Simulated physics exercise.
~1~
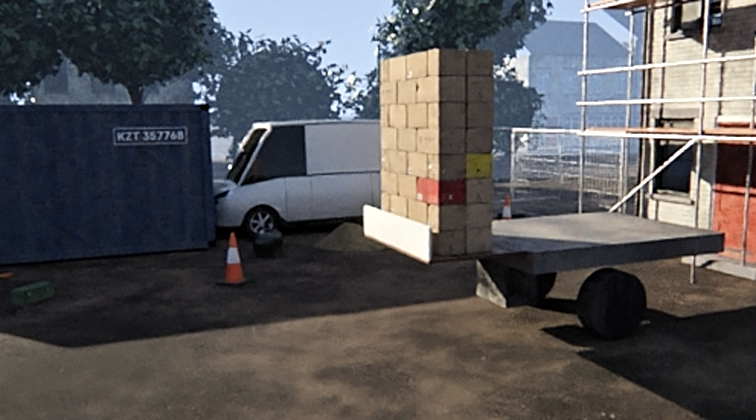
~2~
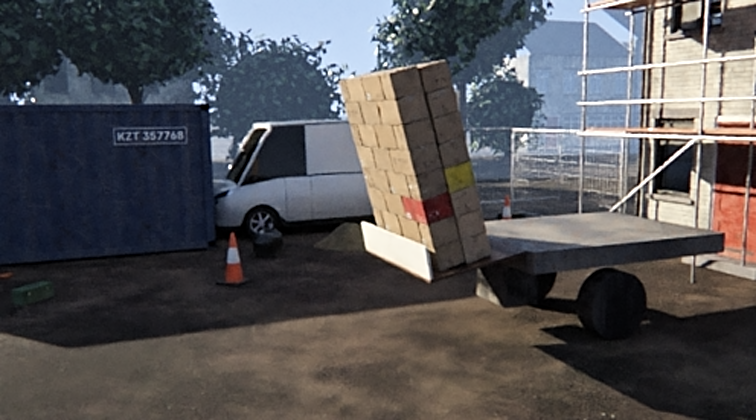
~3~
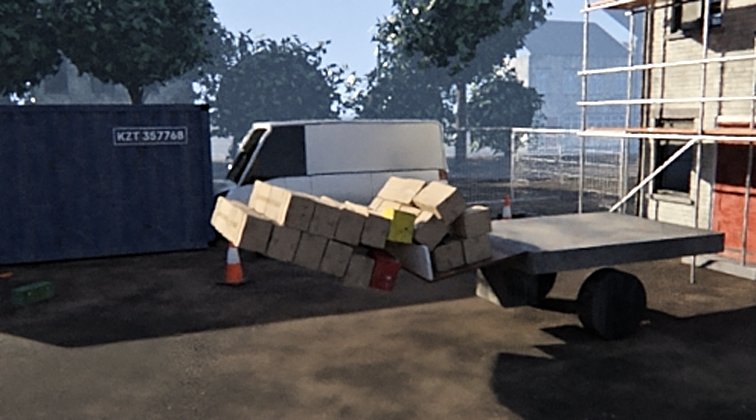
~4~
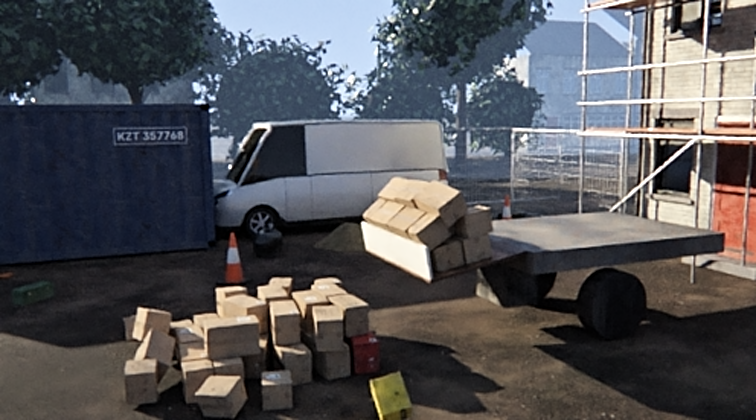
The clip opens on a tall stack of tan cartons, one marked red and one yellow, standing on a drop flap at the back of a flat-bed in a yard with a blue container and a white van. The flap's outer edge sinks on the left, and the whole stack leans that way. The upper cartons topple over the lip and break apart as they fall. They land in a scattered heap near the traffic cone, with the red and yellow cartons at its right side. Most of the load ends on the ground, while a smaller jumble stays on the sloping flap.
